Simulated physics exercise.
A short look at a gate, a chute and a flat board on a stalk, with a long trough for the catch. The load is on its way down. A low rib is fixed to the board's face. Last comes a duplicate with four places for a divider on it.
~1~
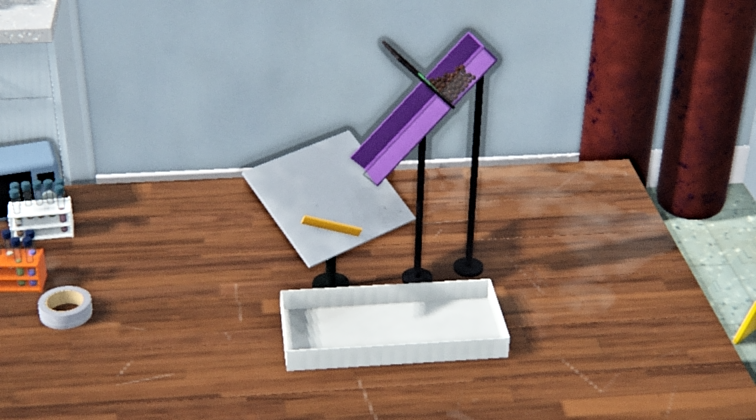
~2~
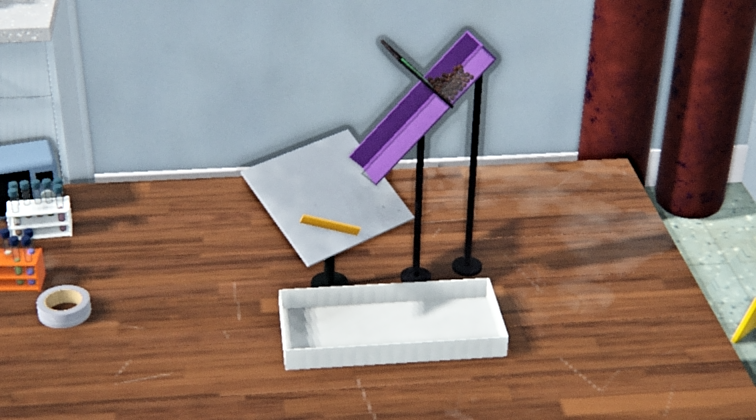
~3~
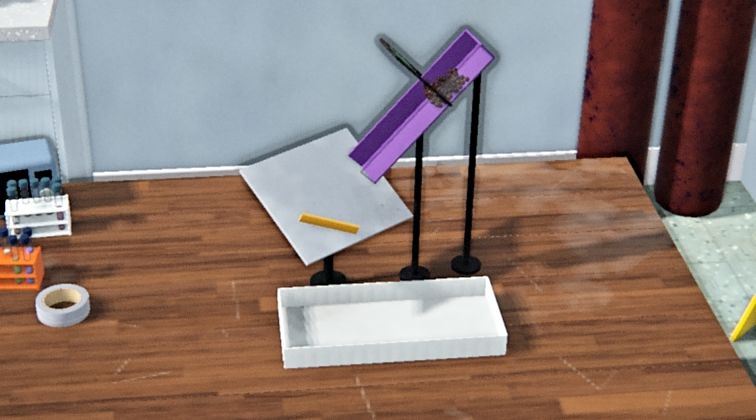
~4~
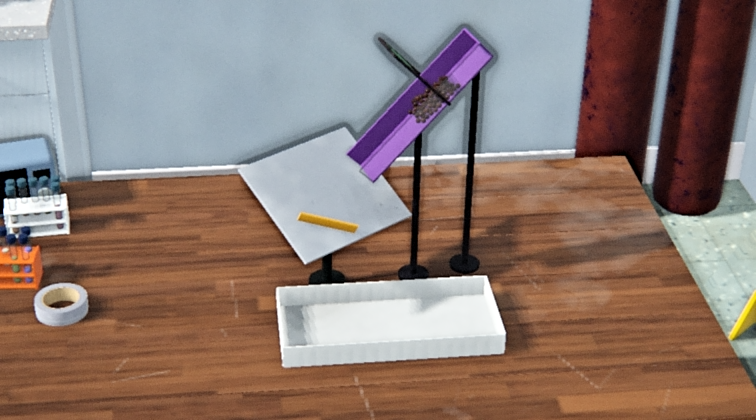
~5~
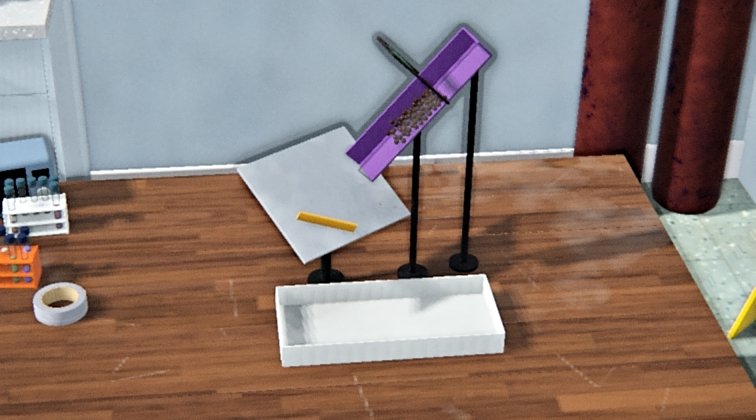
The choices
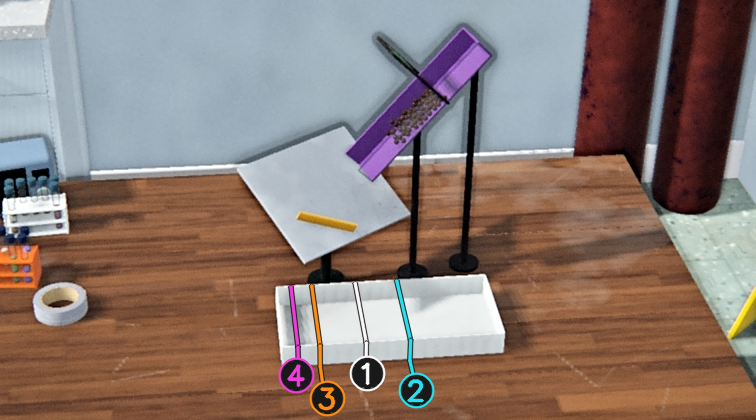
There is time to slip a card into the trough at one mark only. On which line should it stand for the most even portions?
2 beats the others.
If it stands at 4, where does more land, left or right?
Right.
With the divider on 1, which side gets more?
Right.
On the marked copy, line 1 crosses the front rim at (366, 342); line 2 crosses the front rim at (410, 339); line 3 crosses the front rim at (319, 345); line 4 crosses the front rim at (297, 346).
With 1, of what is caught, only a few on the left of the divider, all but a few on the right.
With 2, of what is caught, close to half on the left of the divider, close to half on the right.
With 3, of what is caught, none at all on the left of the divider, the whole lot on the right.
With 4, of what is caught, none at all on the left of the divider, the whole lot on the right.
